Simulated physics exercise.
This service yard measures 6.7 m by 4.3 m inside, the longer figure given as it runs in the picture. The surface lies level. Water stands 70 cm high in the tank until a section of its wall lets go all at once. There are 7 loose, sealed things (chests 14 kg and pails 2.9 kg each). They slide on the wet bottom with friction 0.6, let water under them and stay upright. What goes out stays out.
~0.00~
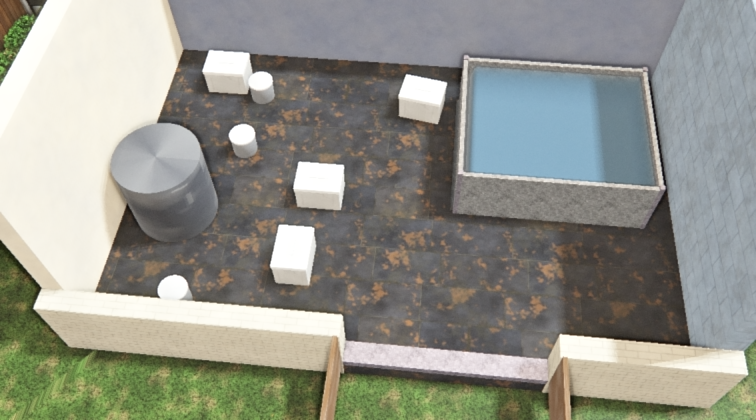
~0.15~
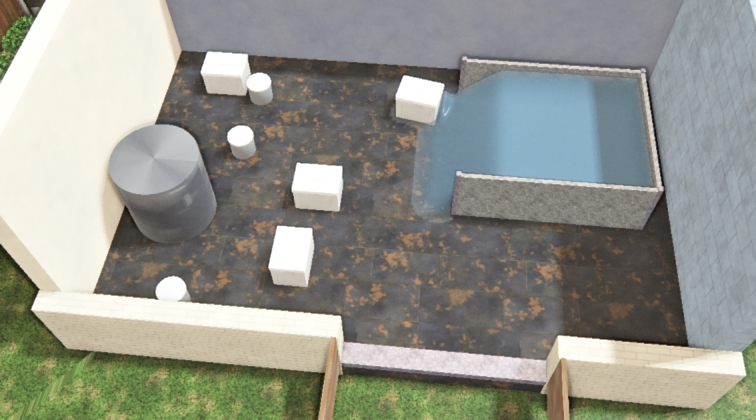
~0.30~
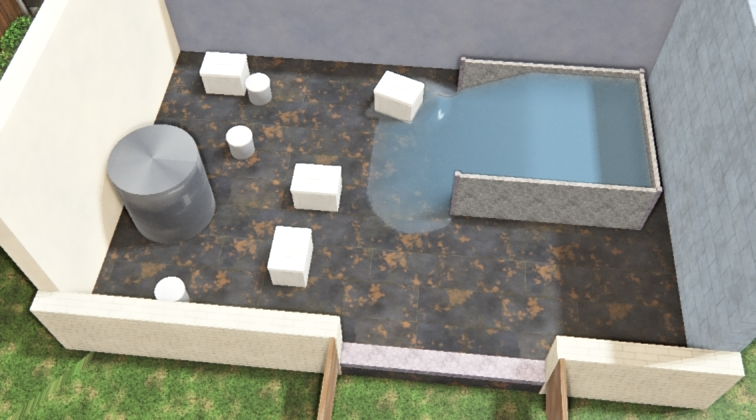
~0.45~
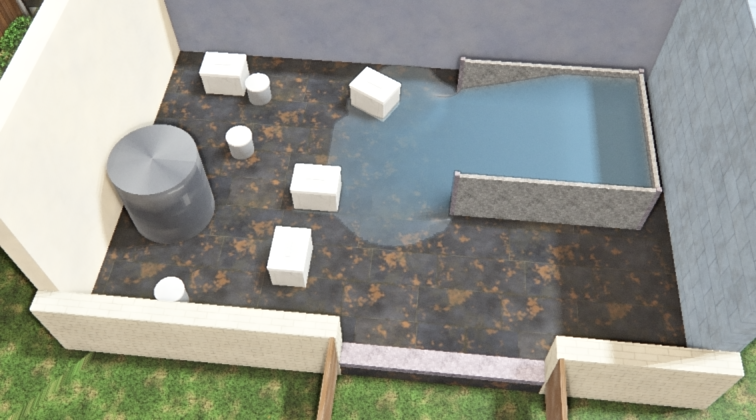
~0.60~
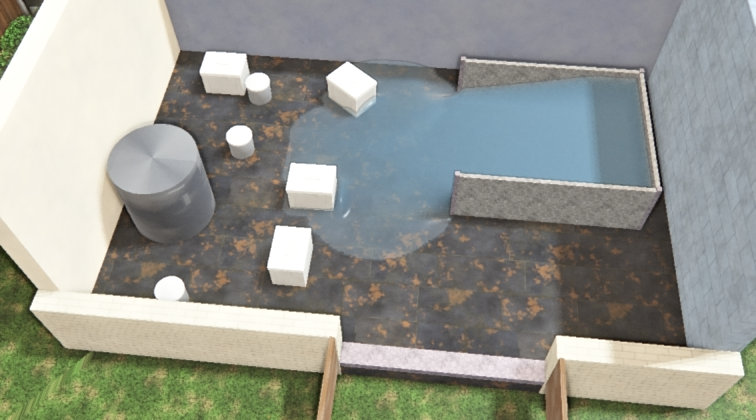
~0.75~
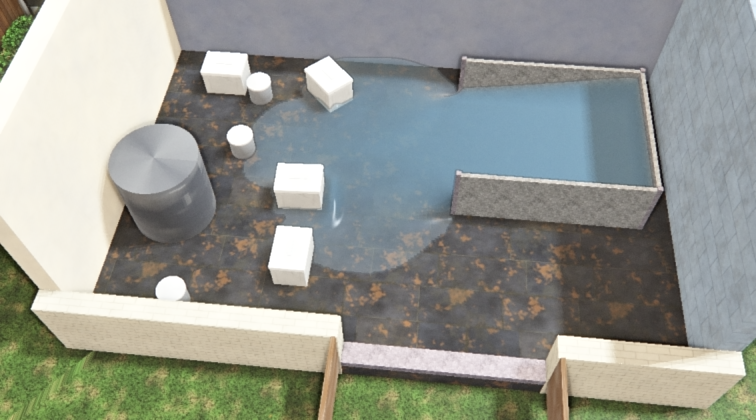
The clip shows water spreading leftward across a walled yard's dark floor from an open-sided stone tank, pushing a white block left along the back and turning it, then shifting another white block near the middle slightly left.
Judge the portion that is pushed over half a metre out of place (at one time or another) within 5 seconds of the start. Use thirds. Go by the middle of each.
It is at least two thirds.
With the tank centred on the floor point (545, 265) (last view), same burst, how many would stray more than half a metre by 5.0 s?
In that case 7 of them.
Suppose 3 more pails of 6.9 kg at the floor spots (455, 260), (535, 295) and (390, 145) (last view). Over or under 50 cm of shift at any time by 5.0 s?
In turn: Less, under, past it.
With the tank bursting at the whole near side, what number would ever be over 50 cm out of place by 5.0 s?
In that case 2 of them.
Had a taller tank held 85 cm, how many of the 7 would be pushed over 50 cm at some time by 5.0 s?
Then 7.
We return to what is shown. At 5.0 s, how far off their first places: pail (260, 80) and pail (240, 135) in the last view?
In turn: 250 cm, 140 cm.
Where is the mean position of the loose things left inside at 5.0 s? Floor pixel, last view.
Near (291, 234).
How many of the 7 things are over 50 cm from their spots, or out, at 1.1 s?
By then 3.
After 1.1 s 3 of 7 are over 50 cm from their spots; 0 afloat.
After 2.2 s 6 of 7 are over 50 cm from their spots; 7 afloat.
After 3.5 s 6 of 7 are over 50 cm from their spots; 7 afloat.
After 5.0 s 6 of 7 are over 50 cm from their spots, and 7 have been at some point; 7 afloat.
